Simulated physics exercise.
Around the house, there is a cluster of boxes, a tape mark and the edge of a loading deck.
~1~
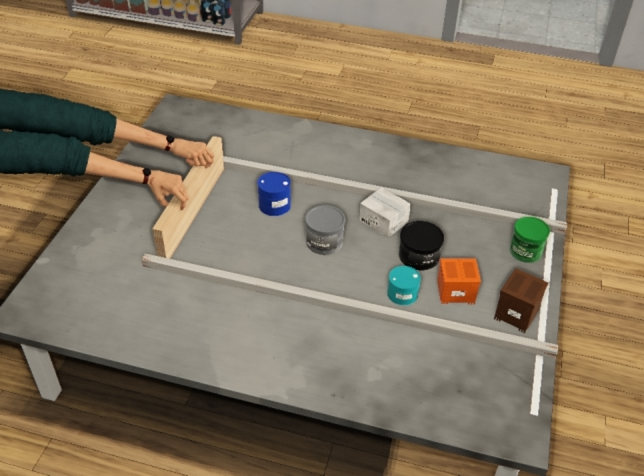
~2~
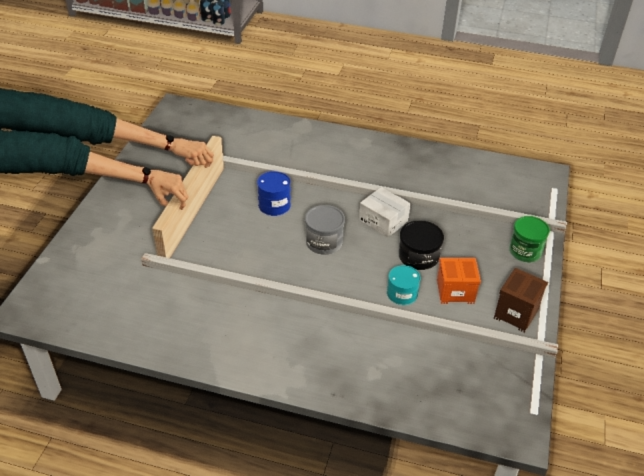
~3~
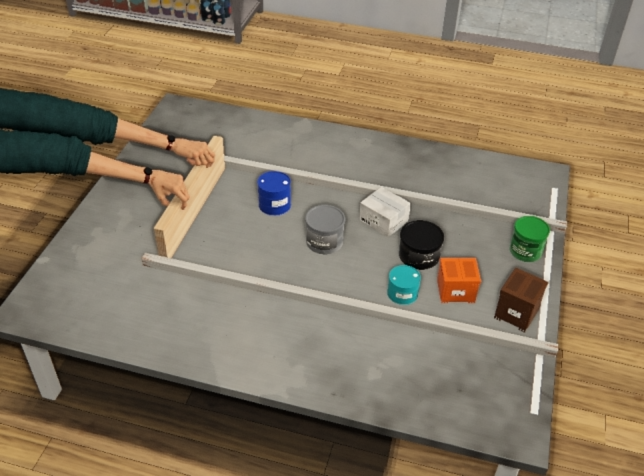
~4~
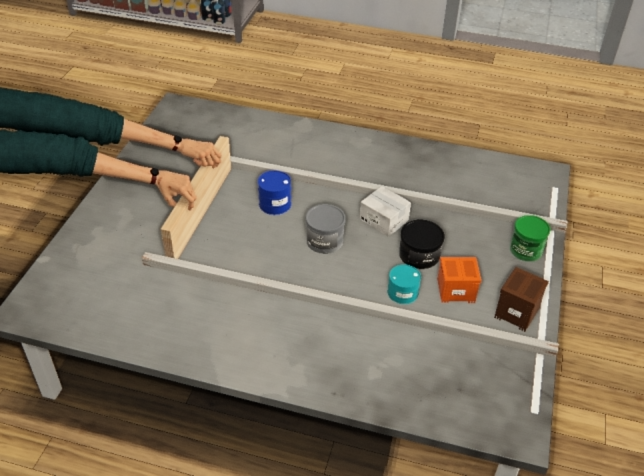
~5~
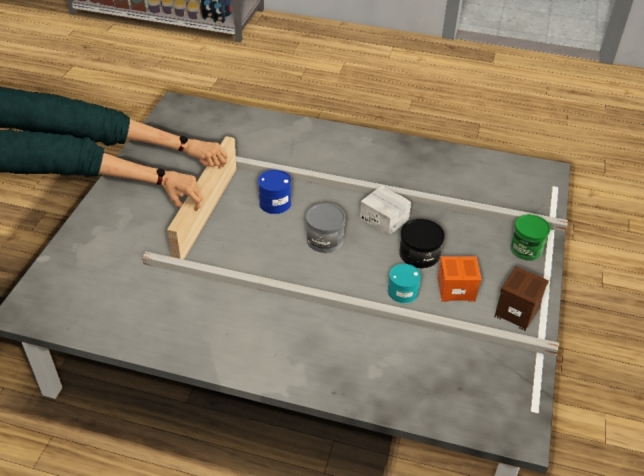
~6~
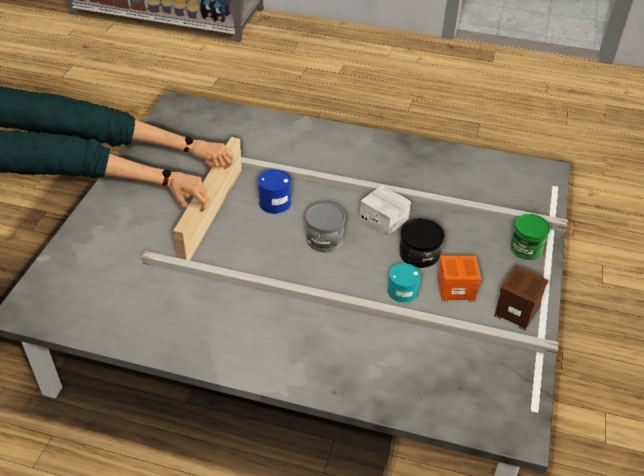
Hands sliding a wooden plank slightly right between two rails on a grey table, toward unmoving pails, boxes and white tape.
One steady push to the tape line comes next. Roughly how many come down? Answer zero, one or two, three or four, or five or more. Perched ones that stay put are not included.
Five or more.
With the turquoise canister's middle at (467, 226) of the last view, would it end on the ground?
It goes off the edge.
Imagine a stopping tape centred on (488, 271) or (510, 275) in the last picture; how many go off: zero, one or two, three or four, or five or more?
First tape: Just one or two; second tape: 3 or 4.
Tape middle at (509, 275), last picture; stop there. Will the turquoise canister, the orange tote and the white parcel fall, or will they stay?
Here's how it goes: The turquoise canister stays where it is, the orange tote stays where it is, and the white parcel stays where it is.
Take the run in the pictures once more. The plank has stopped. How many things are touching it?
1.
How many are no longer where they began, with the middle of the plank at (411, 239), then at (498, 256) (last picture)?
By then 5, and later 8.
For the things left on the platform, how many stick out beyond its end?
Overhang count: 1.
Soon after, none off yet; green pail at rest near (529, 237); brown tote at rest near (521, 298); orange tote at rest near (458, 279).
Then, none off yet; green pail moved a little near (542, 239); brown tote moved about its own width near (557, 314); orange tote moved well along near (521, 301).
At rest, the number that fall off is five or more; fallen, blue canister, grey pail, white parcel, black pail, orange tote, brown tote and green pail.
